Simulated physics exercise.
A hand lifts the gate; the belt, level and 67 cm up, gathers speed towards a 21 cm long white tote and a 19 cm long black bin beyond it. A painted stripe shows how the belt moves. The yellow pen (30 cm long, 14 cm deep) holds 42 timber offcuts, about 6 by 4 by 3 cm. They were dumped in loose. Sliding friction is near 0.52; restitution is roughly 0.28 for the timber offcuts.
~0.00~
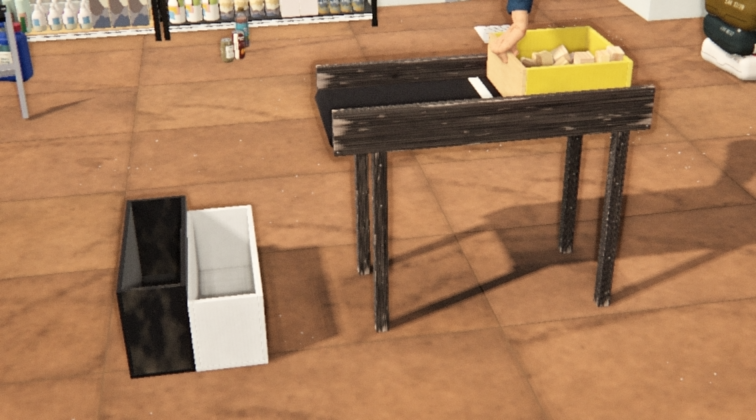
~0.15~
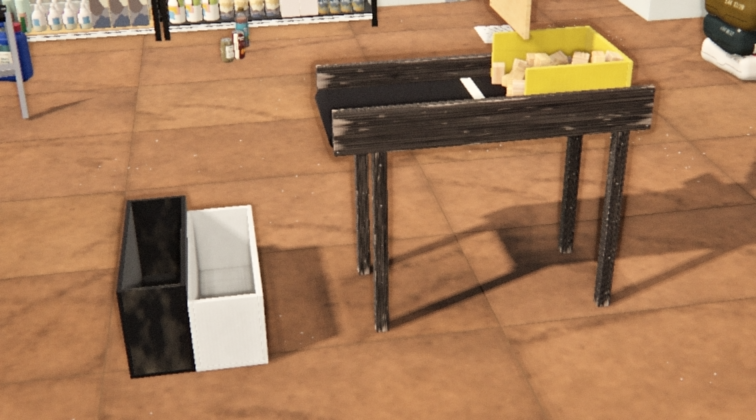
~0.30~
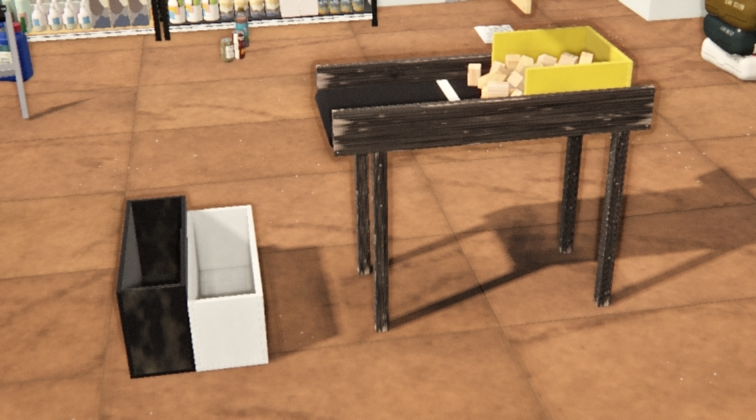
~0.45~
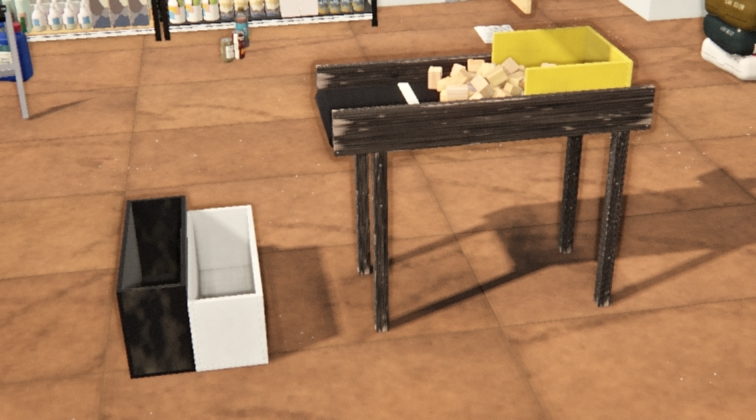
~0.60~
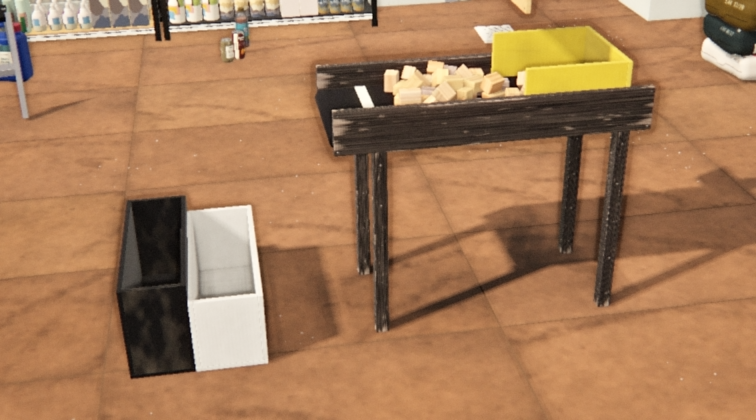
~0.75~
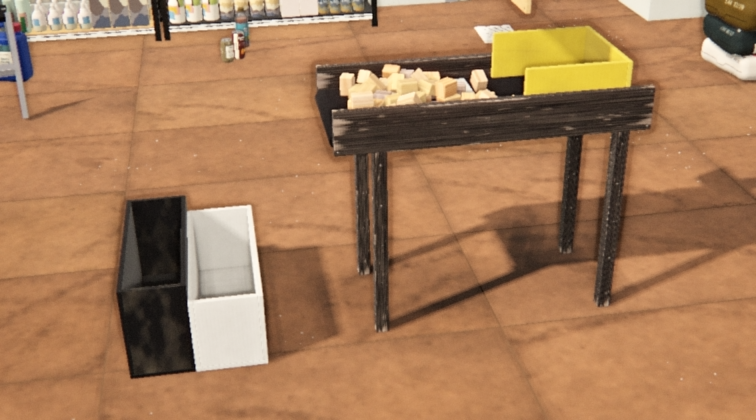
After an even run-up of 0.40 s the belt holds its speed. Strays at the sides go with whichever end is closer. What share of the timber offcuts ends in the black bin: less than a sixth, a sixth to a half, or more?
Ending in the black bin: Less than a sixth of them.
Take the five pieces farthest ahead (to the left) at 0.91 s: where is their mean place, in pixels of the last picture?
Near (307, 108).
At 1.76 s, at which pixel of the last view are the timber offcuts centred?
At about (224, 302).
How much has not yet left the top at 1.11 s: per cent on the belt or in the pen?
Roughly 35 per cent.
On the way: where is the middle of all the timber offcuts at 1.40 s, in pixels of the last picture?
Near (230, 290).
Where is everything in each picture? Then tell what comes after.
In the first picture (each is followed by its nearest rim corner in this view), yellow pen, (526, 69); black bin, (121, 291); 0 cm of belt gone by; none out.
Yellow pen, (526, 69); 3 cm of belt gone by, in the second picture.
Yellow pen, (526, 69); 10 cm of belt gone by; 7 out, the lowest offcut at (489, 82), in the third picture.
Yellow pen, (526, 69); 22 cm of belt gone by; 25 out, the lowest offcut at (448, 85), in the fourth picture.
Yellow pen, (526, 69); 36 cm of belt gone by; 37 out, the lowest offcut at (403, 88), in the fifth picture.
Yellow pen, (526, 69); black bin, (121, 291); 50 cm of belt gone by; 41 out, in the sixth picture.
After 0.91 s, 35 on the belt and 7 in the air.
After 1.11 s, 14 on the belt and 28 in the air.
After 1.40 s, 29 in the white tote, 1 on the belt and 12 in the air.
Outcome (at 1.76 s), 42 in the white tote. Asked share, 0 of 42, 0 per cent.
